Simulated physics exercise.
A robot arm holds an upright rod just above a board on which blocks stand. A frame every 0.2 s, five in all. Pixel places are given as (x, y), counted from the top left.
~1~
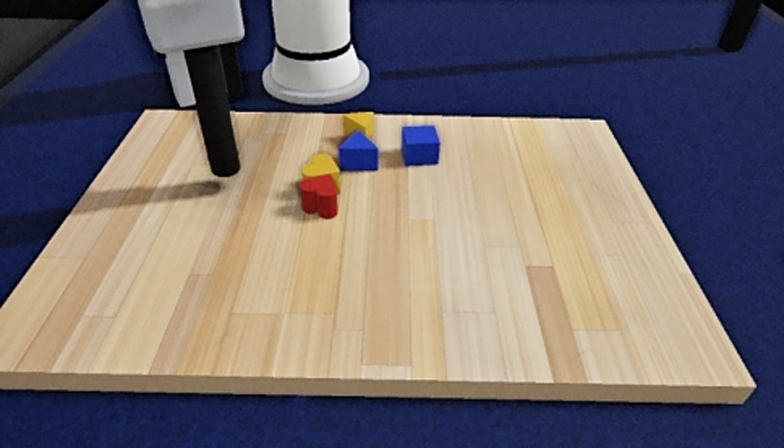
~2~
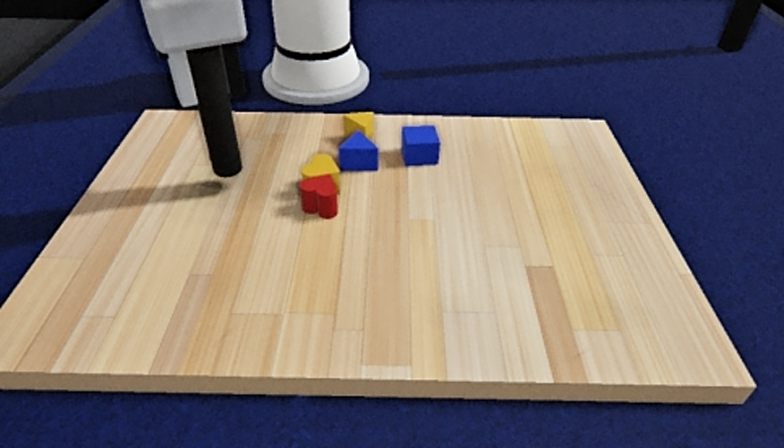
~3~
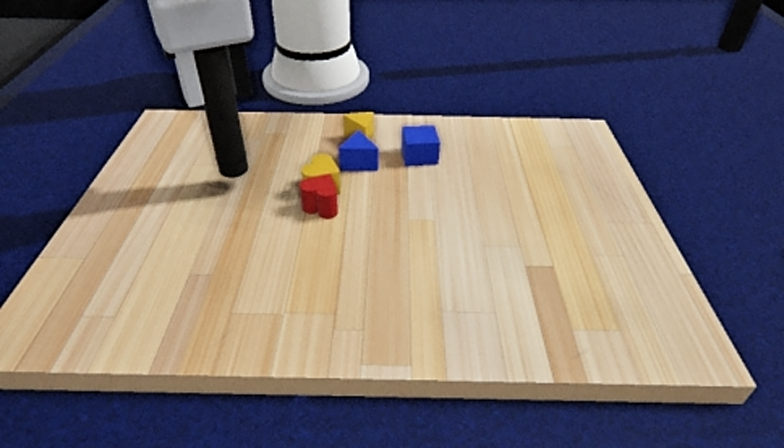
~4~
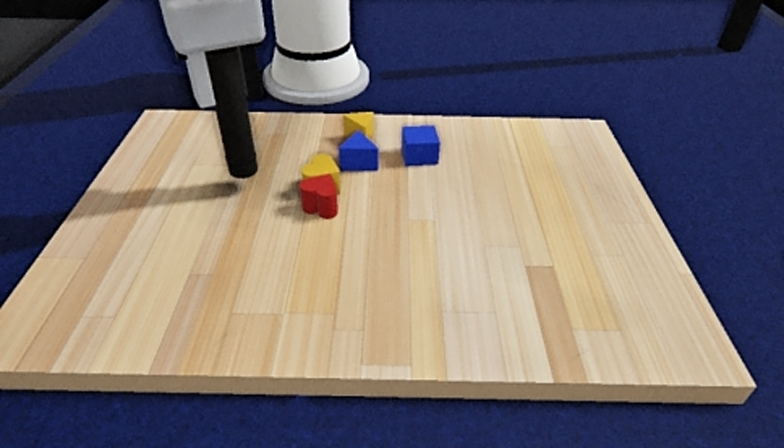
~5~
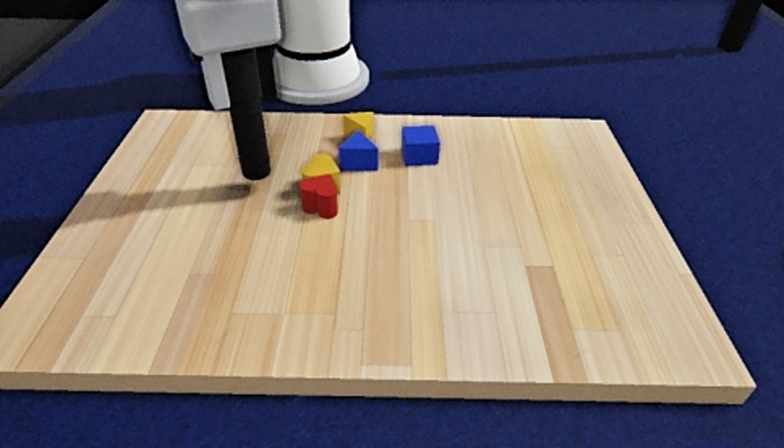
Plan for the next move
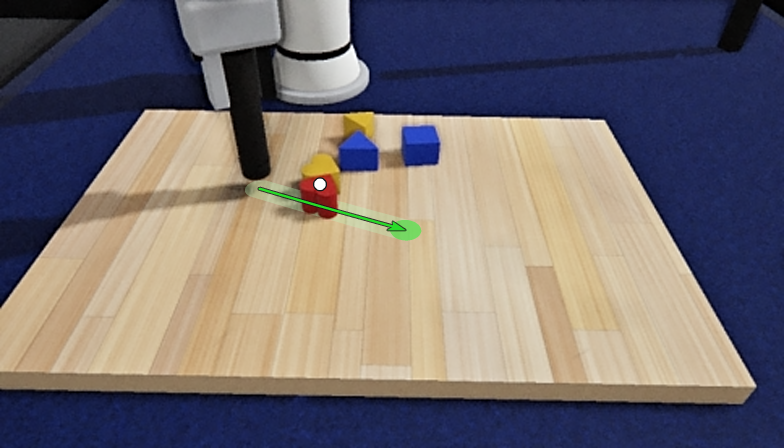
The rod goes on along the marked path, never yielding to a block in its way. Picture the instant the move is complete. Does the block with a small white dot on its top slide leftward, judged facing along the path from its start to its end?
I believe so.
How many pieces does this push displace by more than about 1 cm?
I think two will be displaced.
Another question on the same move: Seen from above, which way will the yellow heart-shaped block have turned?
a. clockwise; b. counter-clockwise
That would be b.
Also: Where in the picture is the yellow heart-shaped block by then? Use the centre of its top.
For the centre of its top, I'd go with (339, 167).
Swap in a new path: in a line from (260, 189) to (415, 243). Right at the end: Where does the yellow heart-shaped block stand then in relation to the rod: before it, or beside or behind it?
It is gone from the front.
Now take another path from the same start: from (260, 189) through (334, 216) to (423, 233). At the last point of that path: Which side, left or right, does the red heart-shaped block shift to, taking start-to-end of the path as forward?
My prediction: Leftwards.
Drawn move, from (260, 189) directly to (406, 230); the dot is on the red heart-shaped block.
What follows on the original path. One third of the way, rod at (305, 187); red heart-shaped block at (334, 188); yellow heart-shaped block at (331, 165), turned 30° anticlockwise.
Two thirds of the way, rod at (355, 200); red heart-shaped block at (387, 199), turned 15° anticlockwise; yellow heart-shaped block at (339, 167), turned 80° anticlockwise.
At the end, rod at (406, 214); red heart-shaped block at (439, 205), turned 55° anticlockwise; yellow heart-shaped block at (339, 167), turned 80° anticlockwise; blue triangular piece still.
